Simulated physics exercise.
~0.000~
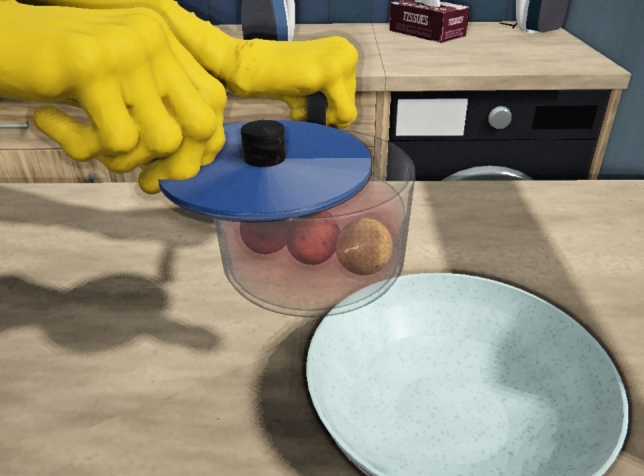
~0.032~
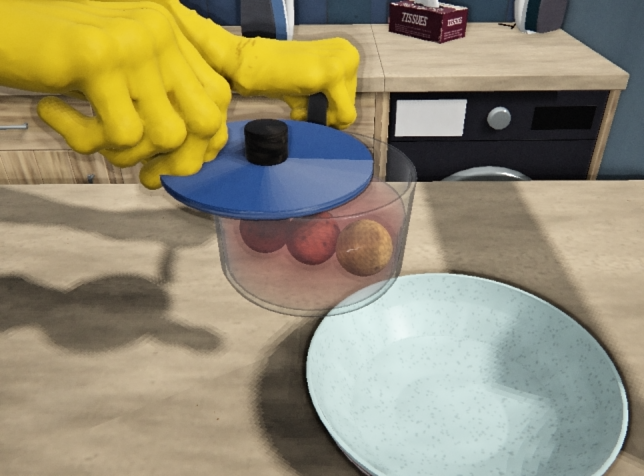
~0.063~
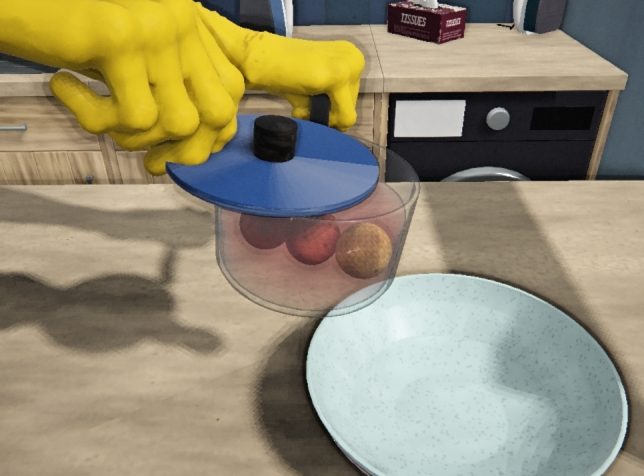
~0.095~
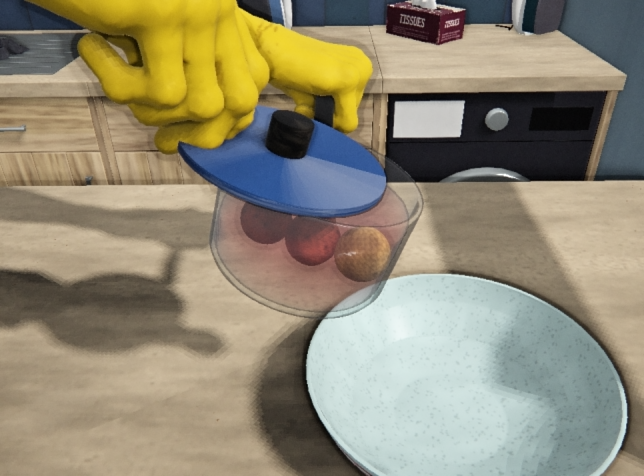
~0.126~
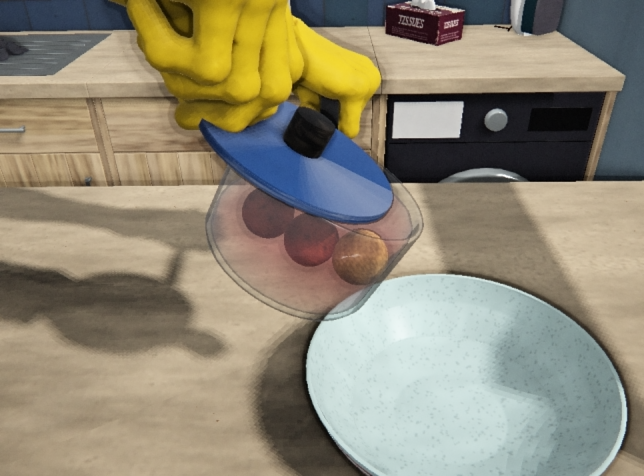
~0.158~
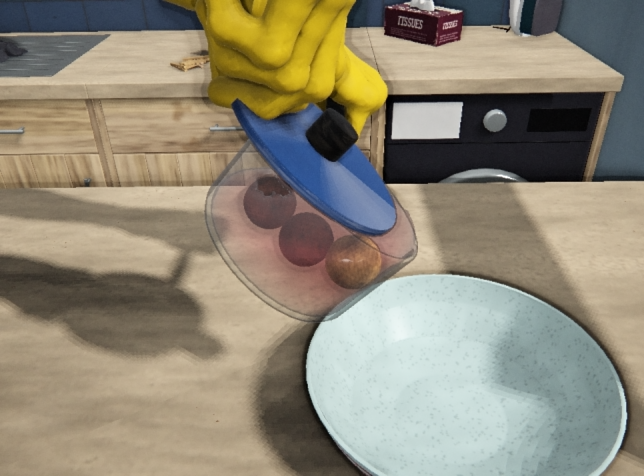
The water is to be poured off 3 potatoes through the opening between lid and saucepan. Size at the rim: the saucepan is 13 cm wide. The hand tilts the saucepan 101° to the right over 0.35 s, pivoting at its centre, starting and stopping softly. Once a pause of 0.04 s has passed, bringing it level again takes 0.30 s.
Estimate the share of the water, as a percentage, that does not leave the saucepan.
I would say roughly 25 per cent stays in.
After 0.29 s the tilt is 94° and 64 per cent of the water is still in the saucepan.
After 0.39 s the tilt is 101° and 37 per cent of the water is still in the saucepan.
After 0.49 s the tilt is 76° and 27 per cent of the water is still in the saucepan.
After 0.60 s the tilt is 21° and 25 per cent of the water is still in the saucepan.
In the end 25 per cent of the water is still in the saucepan.
